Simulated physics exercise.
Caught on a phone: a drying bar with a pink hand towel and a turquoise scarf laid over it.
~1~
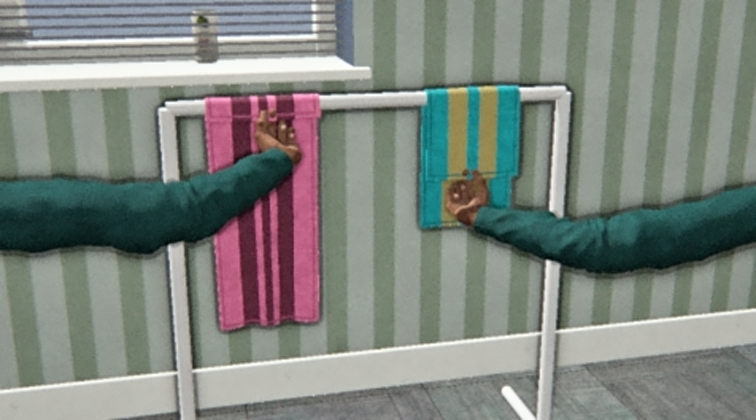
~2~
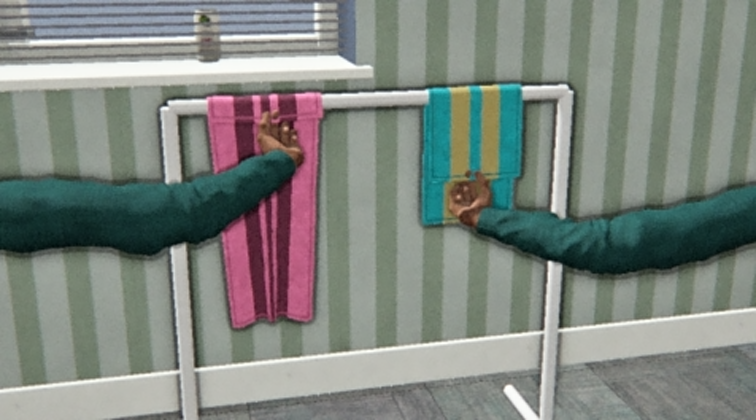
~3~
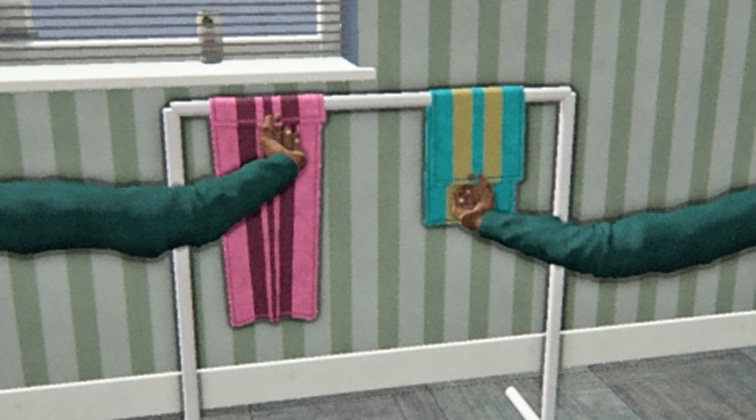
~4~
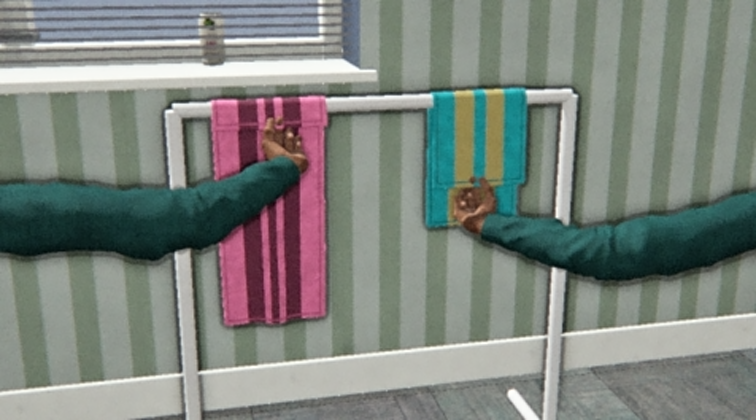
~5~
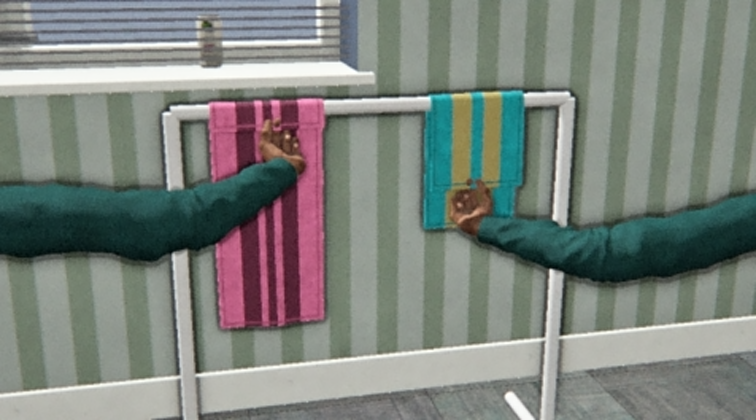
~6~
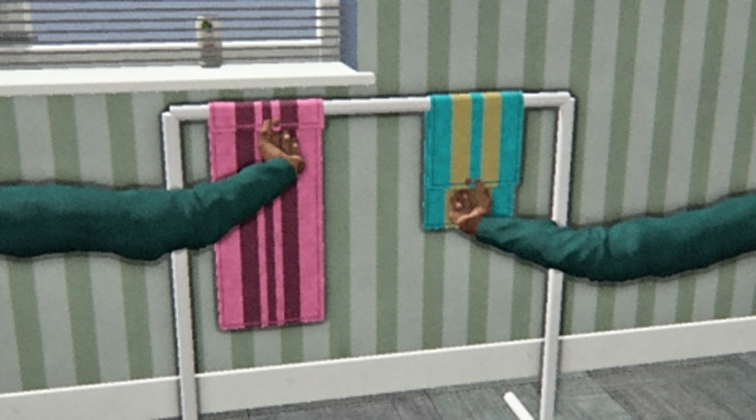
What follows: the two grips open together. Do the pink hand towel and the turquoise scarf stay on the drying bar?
Outcome: The pink hand towel is pulled off by its long side, the turquoise scarf stays on.
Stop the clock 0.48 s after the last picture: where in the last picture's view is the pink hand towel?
Close to (275, 408).
Then, 0.48 s on from there, hand towel clear of the rail and dropping near (275, 408); scarf as it was left.
Then, 0.76 s on from there, hand towel in a heap on the floor; scarf as it was left.
In the end, hand towel in a heap on the floor; scarf as it was left. The pink hand towel slides off and the turquoise scarf hangs there.
